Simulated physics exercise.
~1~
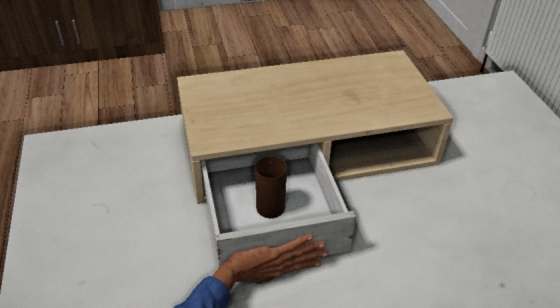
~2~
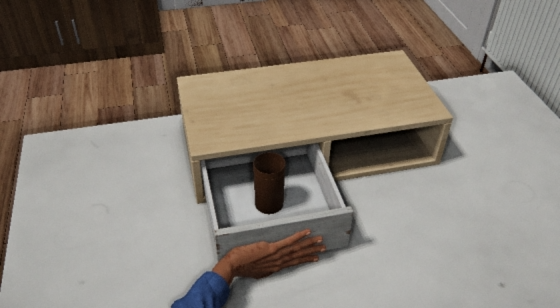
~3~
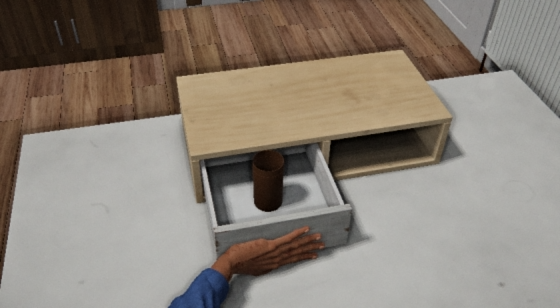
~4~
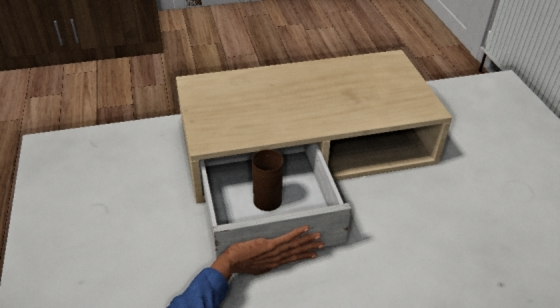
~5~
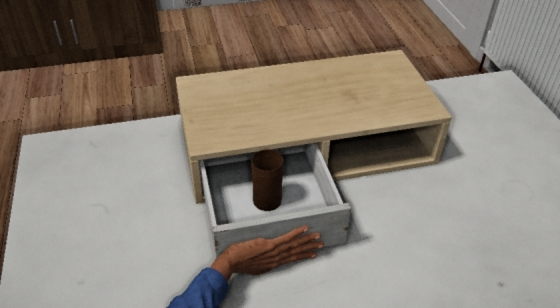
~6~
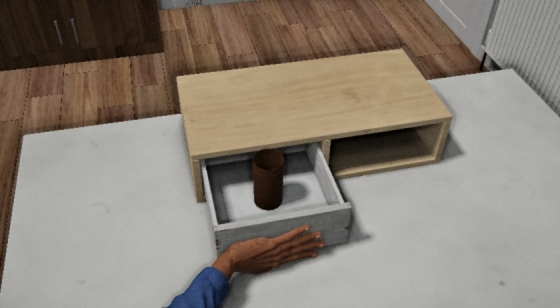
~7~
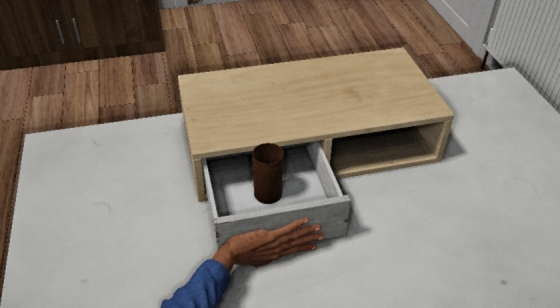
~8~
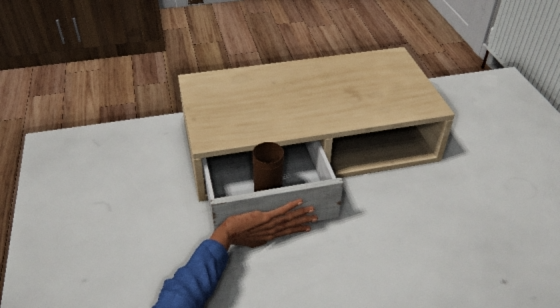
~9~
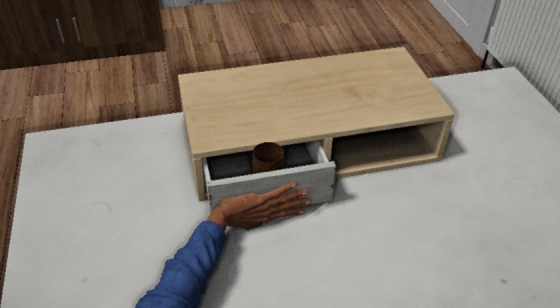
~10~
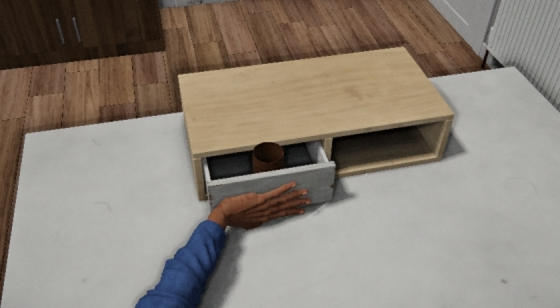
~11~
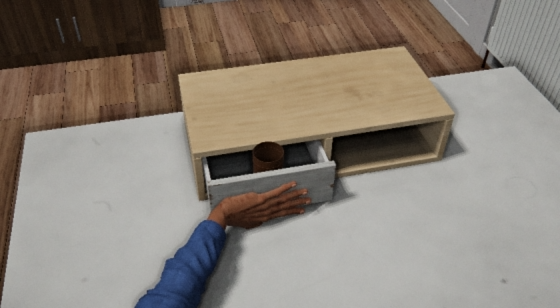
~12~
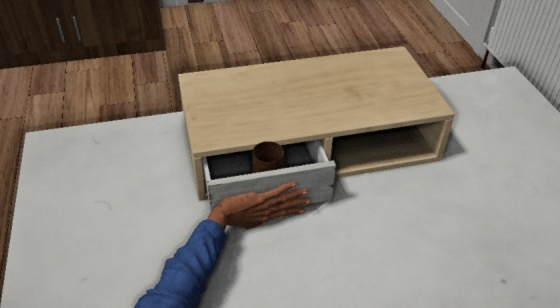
A hand in a blue sleeve rests against the front of an open grey drawer, seen from above at a slight angle on a pale tabletop. The drawer sits in the left side of a light wooden chest, with an empty compartment to its right and a brown beaker standing upright inside it. The hand nudges the drawer slightly, then holds still against it. It pushes again, and the drawer slides further in, carrying the upright beaker towards the chest. The drawer stops short of closing and stays ajar, the hand still on its front and the beaker's top showing.
